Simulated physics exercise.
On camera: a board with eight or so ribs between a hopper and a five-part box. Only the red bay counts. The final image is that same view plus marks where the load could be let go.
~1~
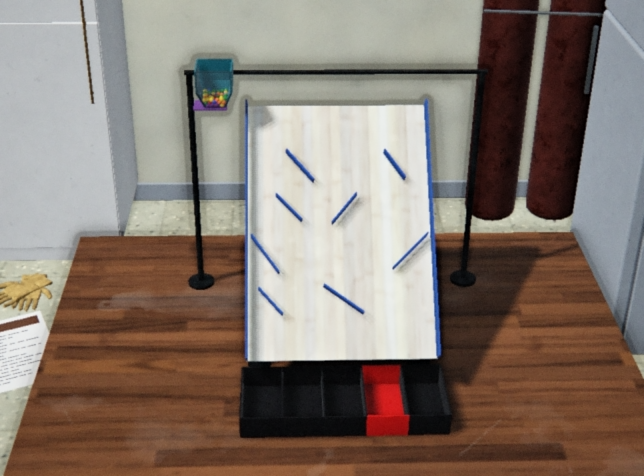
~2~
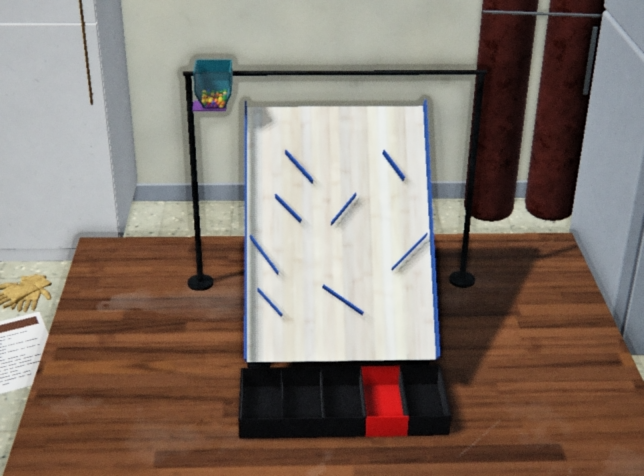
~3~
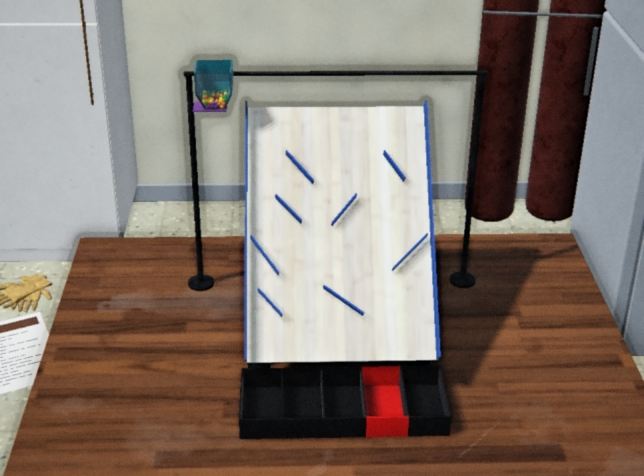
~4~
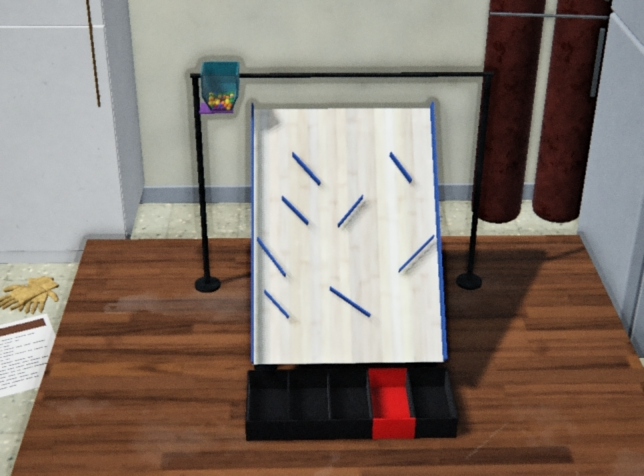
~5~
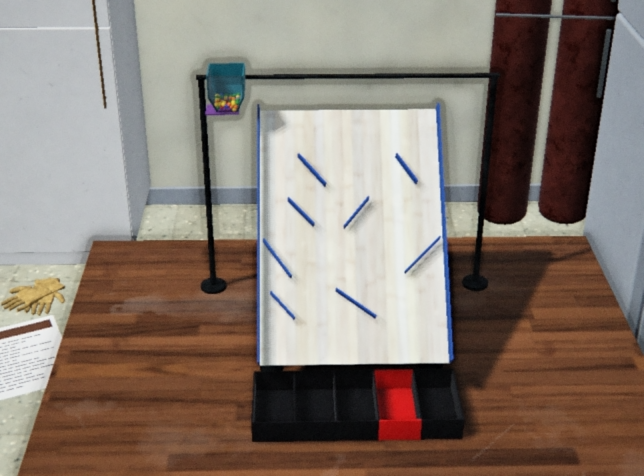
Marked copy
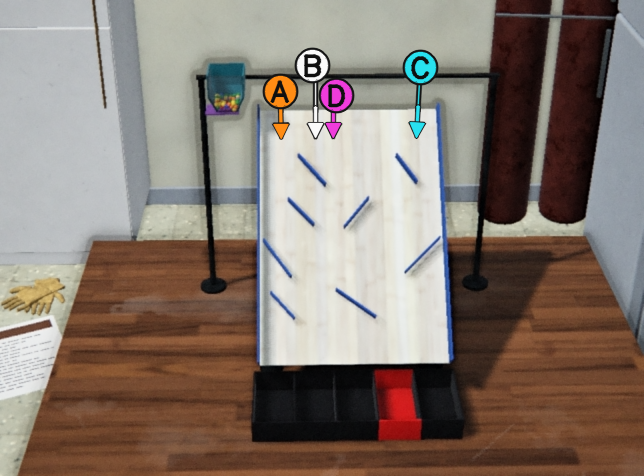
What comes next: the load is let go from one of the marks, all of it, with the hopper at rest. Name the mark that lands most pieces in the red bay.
C.
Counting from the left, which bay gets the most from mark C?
The fourth from the left.
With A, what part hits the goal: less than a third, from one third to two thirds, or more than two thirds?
Mark A gives less than a third.
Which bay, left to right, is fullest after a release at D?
It is the second one.
On the marked copy, mark A meets the board at (281, 133); mark B meets the board at (315, 132); mark C meets the board at (416, 132); mark D meets the board at (333, 132).
Choosing A, a small part in the red bay, about two thirds in other bays, a stray few held on the board, a small part outside the box.
Choosing B, a stray few in the red bay, most in other bays, a small part outside the box.
Choosing C, most in the red bay, about a quarter in other bays, a stray few held on the board, a stray few outside the box.
Choosing D, a stray few in the red bay, most in other bays, a small part outside the box.
